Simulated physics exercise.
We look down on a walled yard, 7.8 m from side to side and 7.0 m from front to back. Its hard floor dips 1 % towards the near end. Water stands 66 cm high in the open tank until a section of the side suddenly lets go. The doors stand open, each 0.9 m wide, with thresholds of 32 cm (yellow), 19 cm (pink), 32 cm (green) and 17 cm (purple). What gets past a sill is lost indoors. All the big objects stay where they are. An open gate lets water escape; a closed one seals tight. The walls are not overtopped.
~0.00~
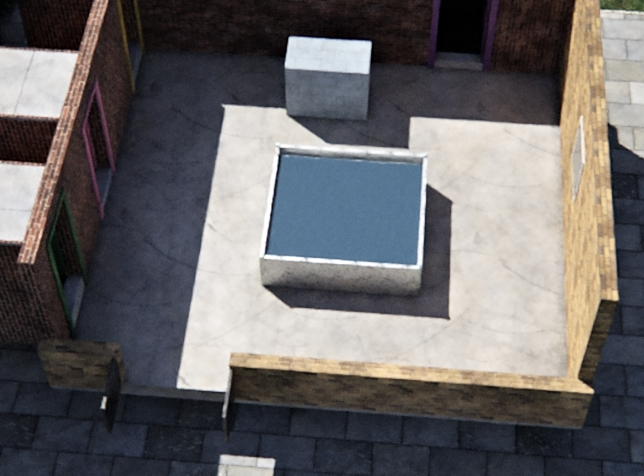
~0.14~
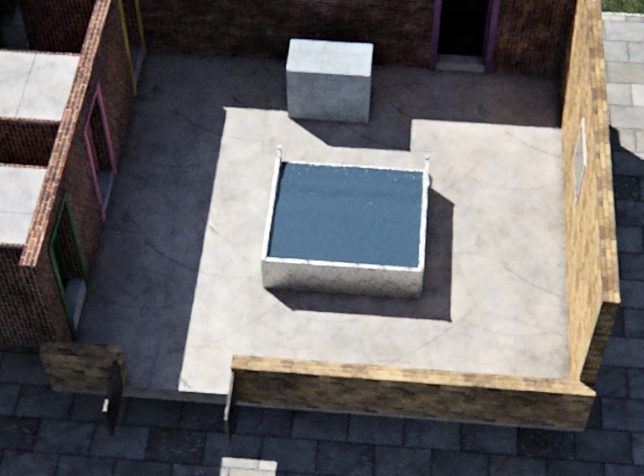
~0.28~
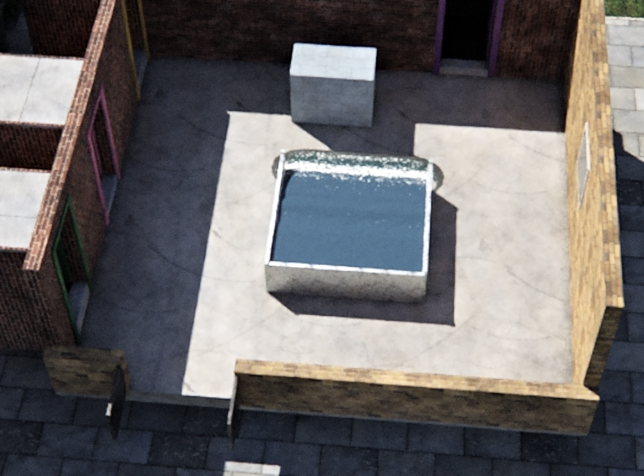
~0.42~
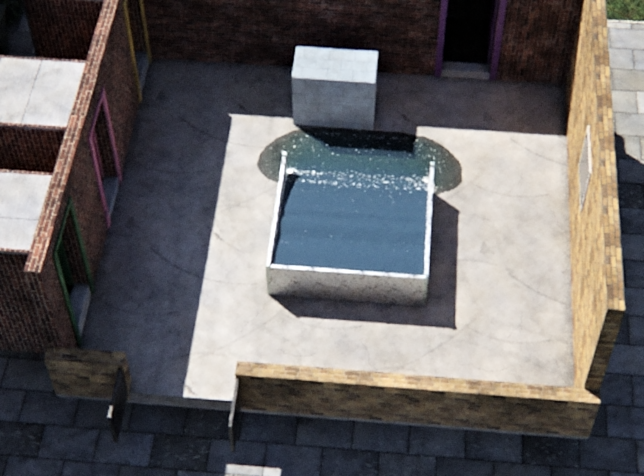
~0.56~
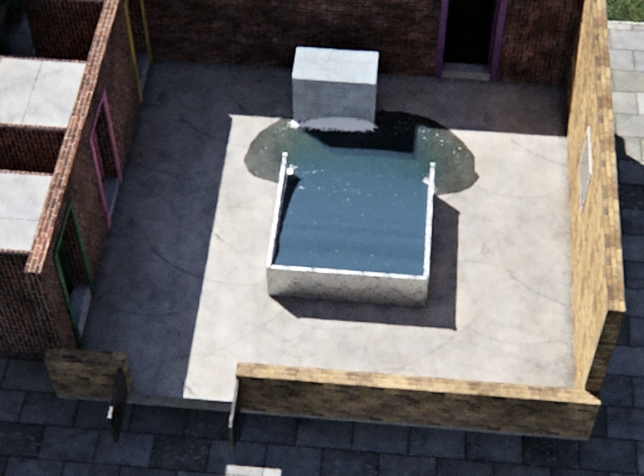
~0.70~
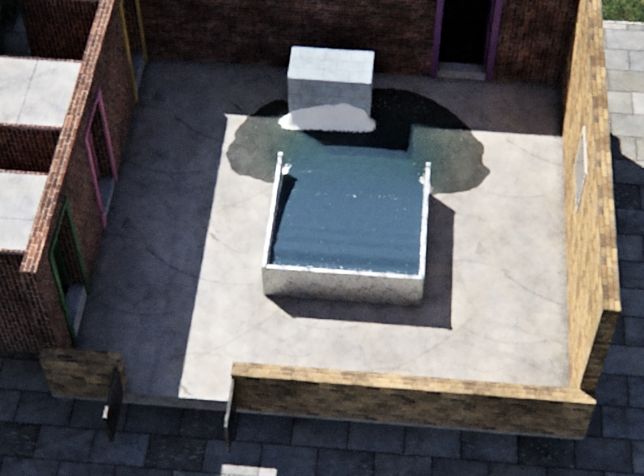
Water pouring from the far side of an open tank in a walled yard, spreading across pale floor and around a grey block.
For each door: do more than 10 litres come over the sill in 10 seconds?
The water let in: At the yellow door it does not reach the limit; at the pink door it keeps below the limit; at the green door it does not reach the limit; at the purple door it passes the limit.
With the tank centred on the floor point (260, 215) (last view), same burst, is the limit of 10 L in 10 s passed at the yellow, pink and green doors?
Then: Yellow past it, pink not over, green under.
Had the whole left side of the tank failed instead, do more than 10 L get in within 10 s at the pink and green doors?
Then: Pink above, green under.
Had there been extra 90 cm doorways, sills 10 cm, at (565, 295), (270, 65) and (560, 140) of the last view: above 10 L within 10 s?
In turn: Under, below, over.
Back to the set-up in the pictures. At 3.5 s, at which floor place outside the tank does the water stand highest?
Near (549, 104).
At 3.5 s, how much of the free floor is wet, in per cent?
Near 50 per cent is wet.
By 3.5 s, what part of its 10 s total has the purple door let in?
Some 95 per cent by then.
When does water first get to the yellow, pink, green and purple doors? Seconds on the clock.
Arrival: Yellow 2.0 s, pink 2.8 s, green 4.0 s, purple 1.0 s.
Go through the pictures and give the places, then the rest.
The first frame shows still water, 66 cm deep, in the open tank at (346, 207).
In the second frame, the front is at (429, 184), 1.3 m from the gap on the open tank's far side; 0.5 m2 of floor is under water; 66 cm left at the back of the open tank.
In the third frame, the front is at (437, 170), 1.5 m from the gap on the open tank's far side; 1.6 m2 of floor is under water; 66 cm left at the back of the open tank.
In the fourth frame, water pours out on the open tank's far side and has run 1.8 m, to (456, 166); typically 10 cm deep outside, 66 cm at the open tank's back.
In the fifth frame, water pours out on the open tank's far side and has run 2.1 m, to (457, 142); typically 10 cm deep outside, 66 cm at the open tank's back.
In the sixth frame, water pours out on the open tank's far side and has run 2.5 m, to (431, 103); typically 8 cm deep outside, 60 cm at the open tank's back.
After 1.4 s water covers 25 % of the floor and is deepest (46 cm) near (339, 134); yellow door not reached, pink door not reached, green door not reached, purple door 22 cm at the sill, 0 L in.
After 2.2 s water covers 35 % of the floor and is deepest (38 cm) near (339, 134); yellow door 18 cm at the sill, 0 L in, pink door not reached, green door not reached, purple door 30 cm at the sill, 28 L in.
After 3.5 s water covers 50 % of the floor and is deepest (34 cm) near (549, 104); yellow door 25 cm at the sill, 0 L in, pink door 11 cm at the sill, 0 L in, green door not reached, purple door 20 cm at the sill, 76 L in.
After 6.0 s water covers 85 % of the floor and is deepest (16 cm) near (568, 414); yellow door 11 cm at the sill, 0 L in, pink door 9 cm at the sill, 0 L in, green door 4 cm at the sill, 0 L in, purple door 11 cm at the sill, 82 L in.
After 10.0 s water covers 100 % of the floor and is deepest (13 cm) near (556, 413); yellow door 7 cm at the sill, 0 L in, pink door 7 cm at the sill, 0 L in, green door 8 cm at the sill, 0 L in, purple door 4 cm at the sill, 82 L in.
